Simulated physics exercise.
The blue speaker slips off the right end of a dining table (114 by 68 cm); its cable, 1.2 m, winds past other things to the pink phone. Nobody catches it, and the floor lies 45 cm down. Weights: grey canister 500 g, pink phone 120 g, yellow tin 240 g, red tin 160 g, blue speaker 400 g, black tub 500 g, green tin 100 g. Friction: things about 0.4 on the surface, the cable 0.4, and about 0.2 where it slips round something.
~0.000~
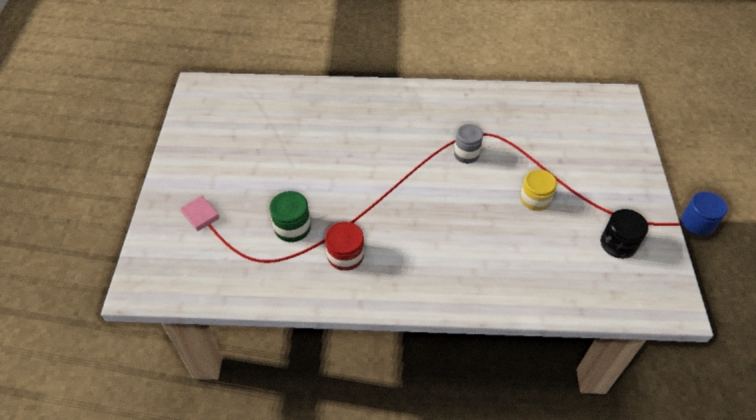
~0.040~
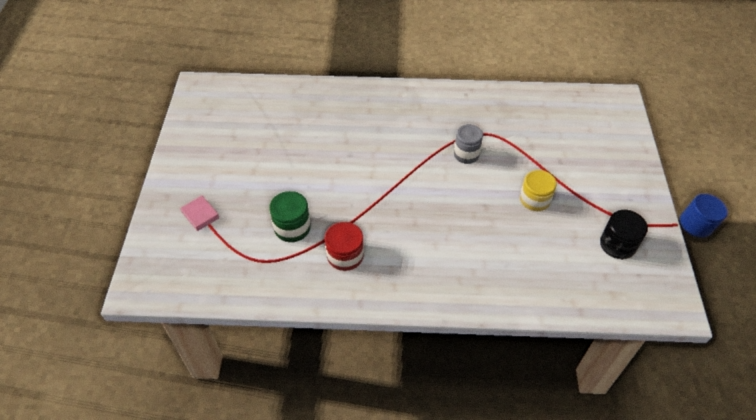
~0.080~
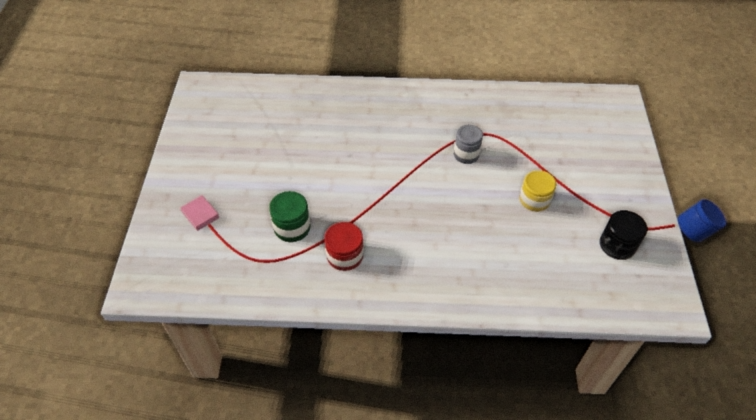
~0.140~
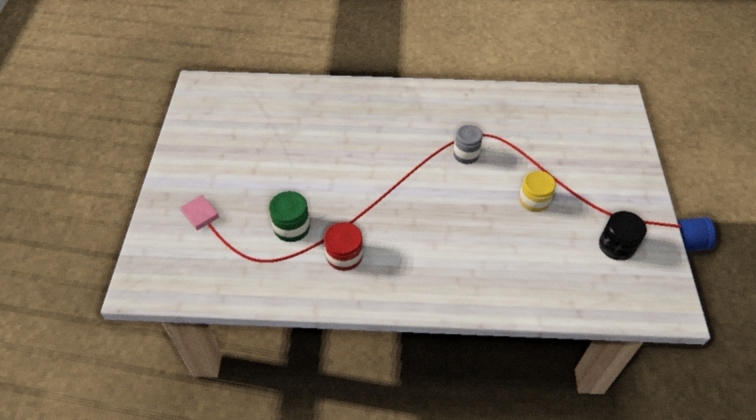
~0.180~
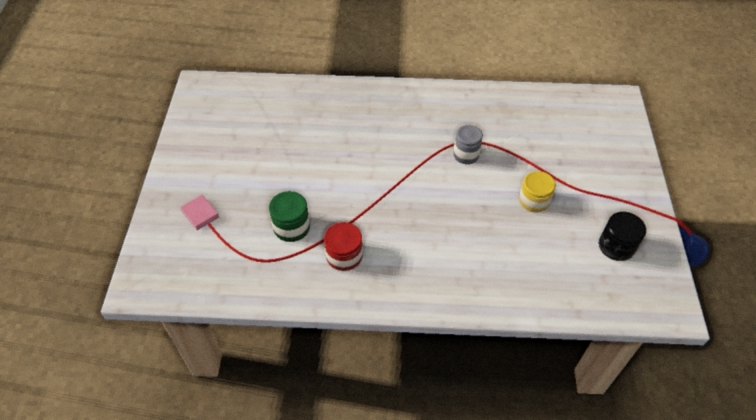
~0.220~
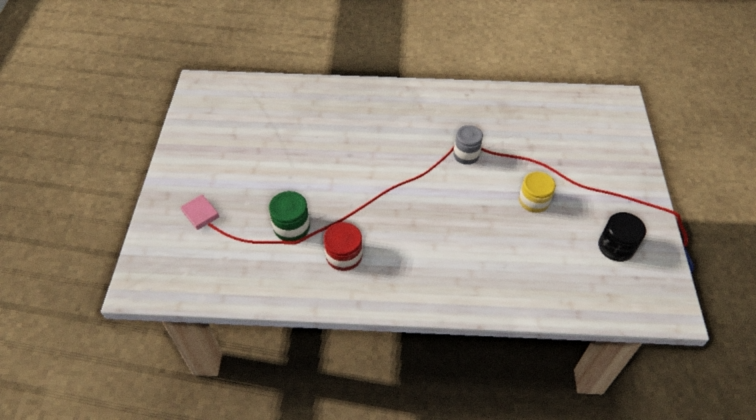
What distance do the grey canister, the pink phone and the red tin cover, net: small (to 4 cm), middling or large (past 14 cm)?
In order: The grey canister stays in the low band; the pink phone travels a long way; the red tin barely shifts.
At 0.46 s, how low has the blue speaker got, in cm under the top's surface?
About 40 cm.
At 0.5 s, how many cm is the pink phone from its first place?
Some 18 cm.
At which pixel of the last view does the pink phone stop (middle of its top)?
Around (373, 190).
By 0.5 s, the cable's tail end at (298, 204); pink phone 18 cm off its start, green tin 15 cm off its start, blue speaker over the edge.
By 0.7 s, the cable's tail end at (379, 183); pink phone 36 cm off its start, green tin 17 cm off its start, blue speaker over the edge.
By 1.0 s, the cable's tail end at (381, 182); pink phone 37 cm off its start at (373, 190), green tin 17 cm off its start at (290, 142), blue speaker over the edge.
By 1.2 s, the cable's tail end at (381, 182); pink phone 37 cm off its start, green tin 17 cm off its start, blue speaker over the edge.
By 2.4 s, the cable's tail end at (381, 182); pink phone 37 cm off its start at (373, 190), grey canister 0 cm off its start at (470, 135), red tin 0 cm off its start at (343, 237), green tin 17 cm off its start at (290, 142).
